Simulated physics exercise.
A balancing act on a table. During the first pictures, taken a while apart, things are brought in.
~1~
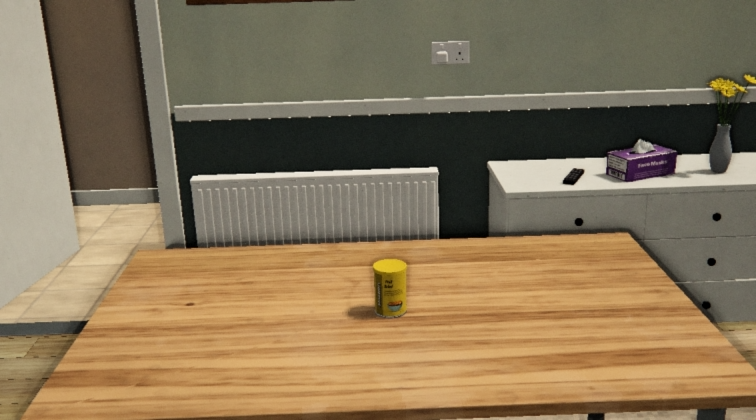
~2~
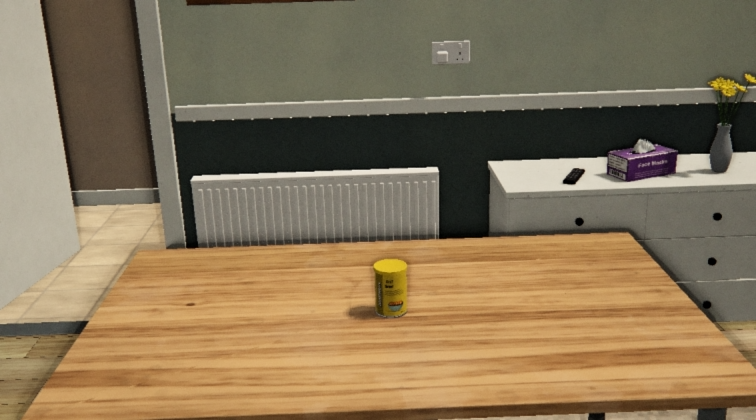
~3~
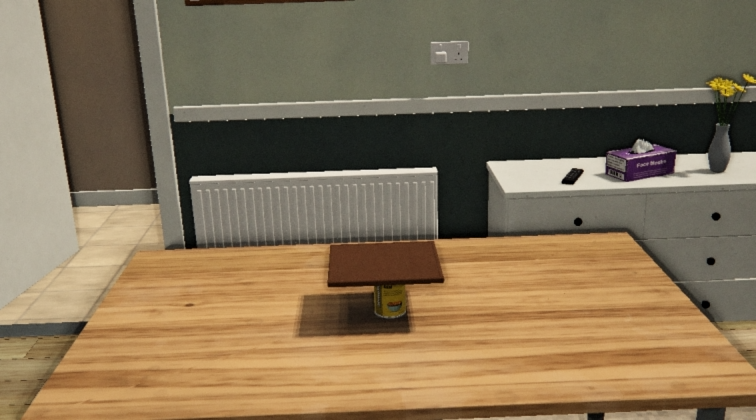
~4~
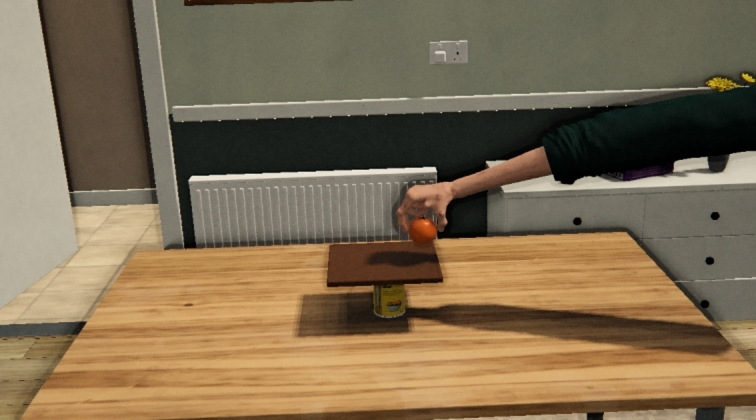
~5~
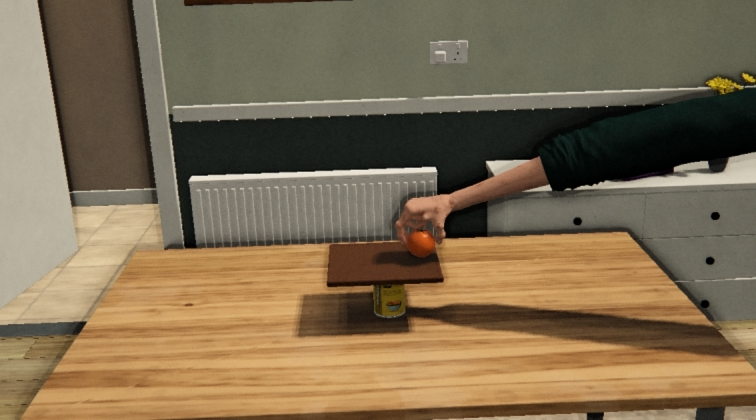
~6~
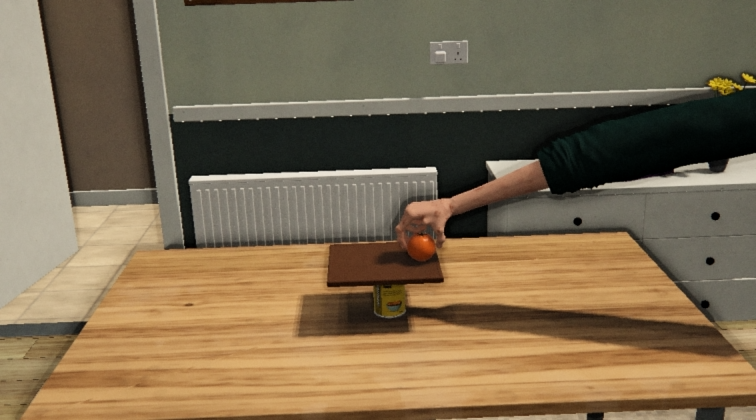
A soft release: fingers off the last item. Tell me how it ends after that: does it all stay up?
Yes.
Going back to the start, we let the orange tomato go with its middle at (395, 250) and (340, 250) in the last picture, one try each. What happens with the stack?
Try one: The stack remains standing; try two: The stack collapses.
Then, 0.60 s on from there, no change.
Then, 1.30 s on from there, orange tomato resting near (422, 247).
In the end, all 3 unmoved. At the end, from the last picture's camera, orange tomato near (422, 247). The stack holds.
